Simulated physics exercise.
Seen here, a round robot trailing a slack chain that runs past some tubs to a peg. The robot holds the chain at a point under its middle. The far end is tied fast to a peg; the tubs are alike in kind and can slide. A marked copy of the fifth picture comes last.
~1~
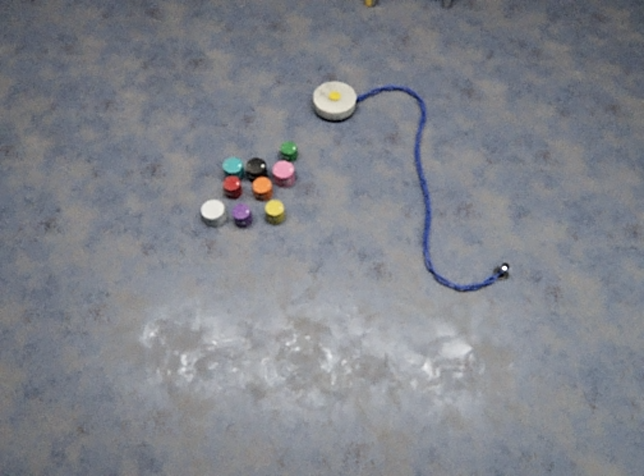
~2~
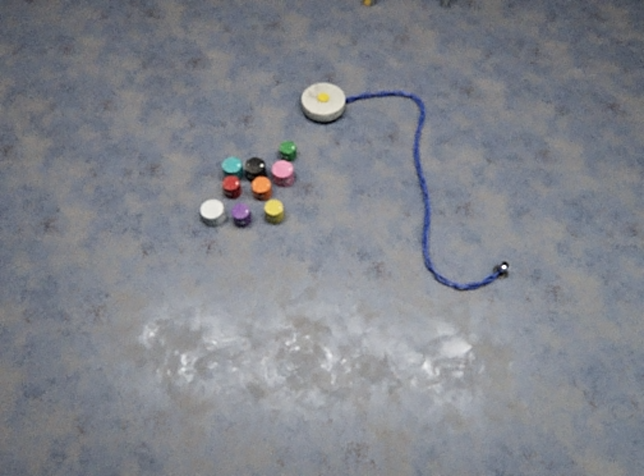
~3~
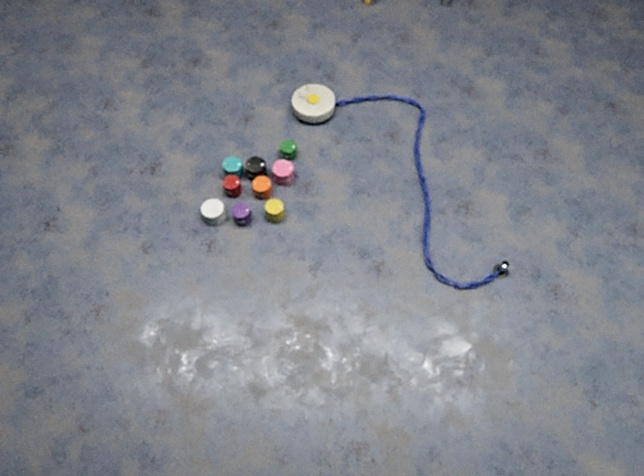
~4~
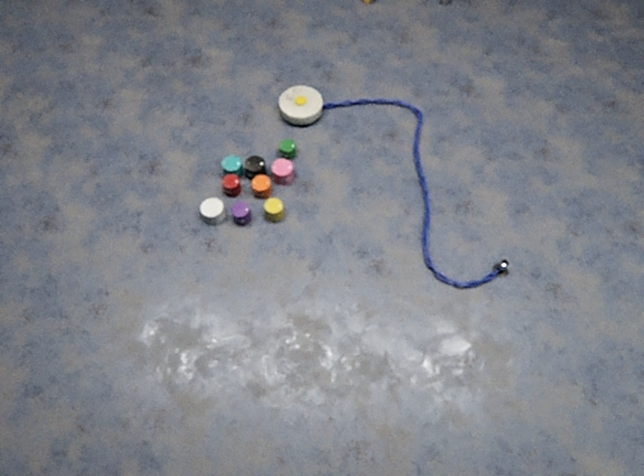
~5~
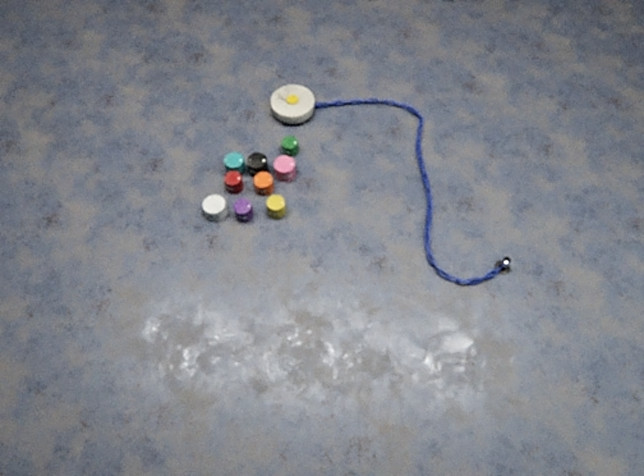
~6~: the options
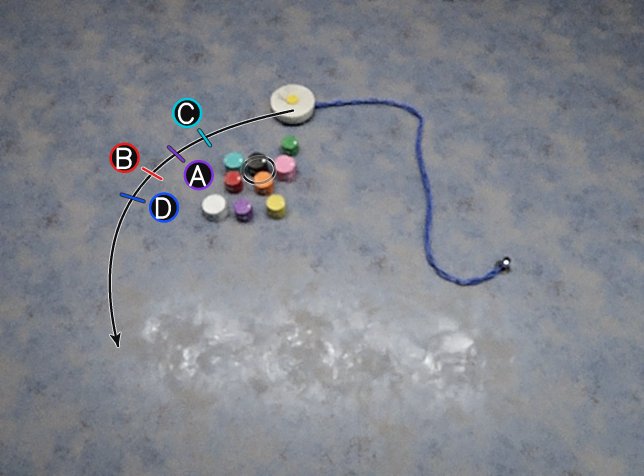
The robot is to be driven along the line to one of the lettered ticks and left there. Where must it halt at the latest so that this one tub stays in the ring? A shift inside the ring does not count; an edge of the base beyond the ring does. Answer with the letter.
D is the last safe stop.
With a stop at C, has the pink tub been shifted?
No.
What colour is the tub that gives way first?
The green one.
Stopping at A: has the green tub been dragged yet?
No.
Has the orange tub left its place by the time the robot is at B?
No.
On the copy, A at (176, 154); B at (152, 174); C at (205, 138); D at (133, 198); the ring at (259, 170); the route from (293, 111) via (146, 180) to (118, 346).
On D. First, robot (230, 122); black tub (258, 165).
Then, robot (170, 152); black tub (258, 165).
Finally, robot (130, 193); black tub (258, 165); pink tub (284, 174); green tub (284, 160); the black tub is still in its ring.
By contrast, A is safe but short; B is safe but short; C is safe but short.
